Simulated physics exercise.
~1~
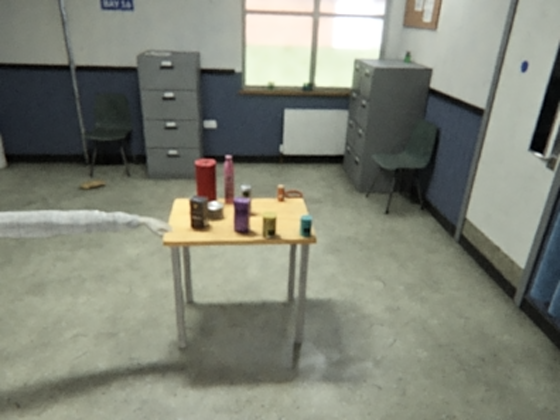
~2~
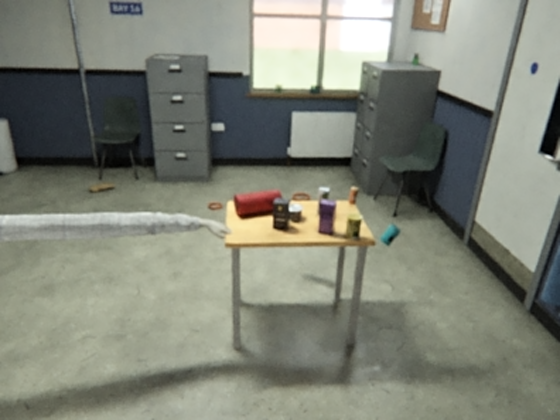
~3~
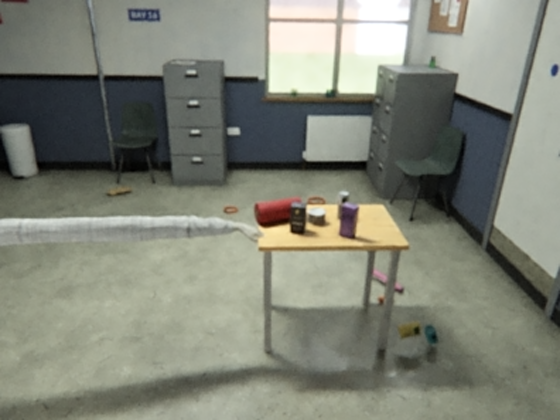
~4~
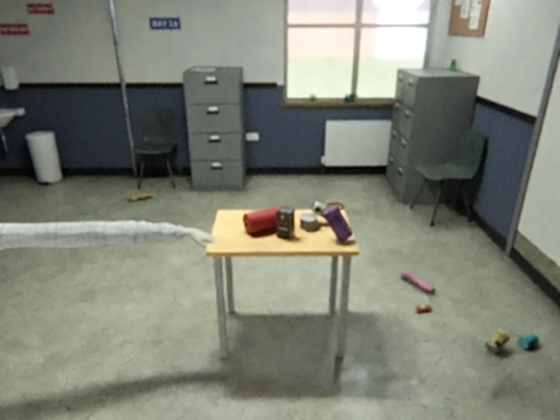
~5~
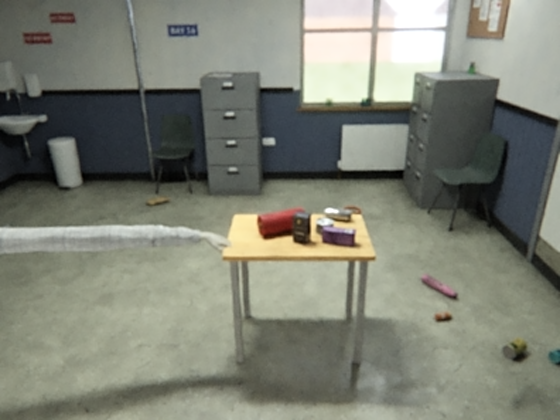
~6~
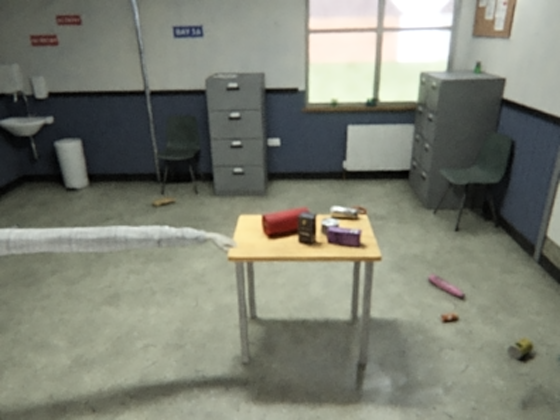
In a room with grey filing cabinets and chairs, a small light wooden table holds a mixed group of bottles, cartons, tins and jars, with a white-wrapped arm reaching in from the left to its edge. The table jolts, the red roll falls onto its side, and the turquoise jar tips off the right edge. The yellow tin, pink bottle and orange shaker also drop to the floor and end up on their sides. On the tabletop, the purple carton leans, then falls flat. Finally, the table sits still, the black carton upright beside the toppled red roll.
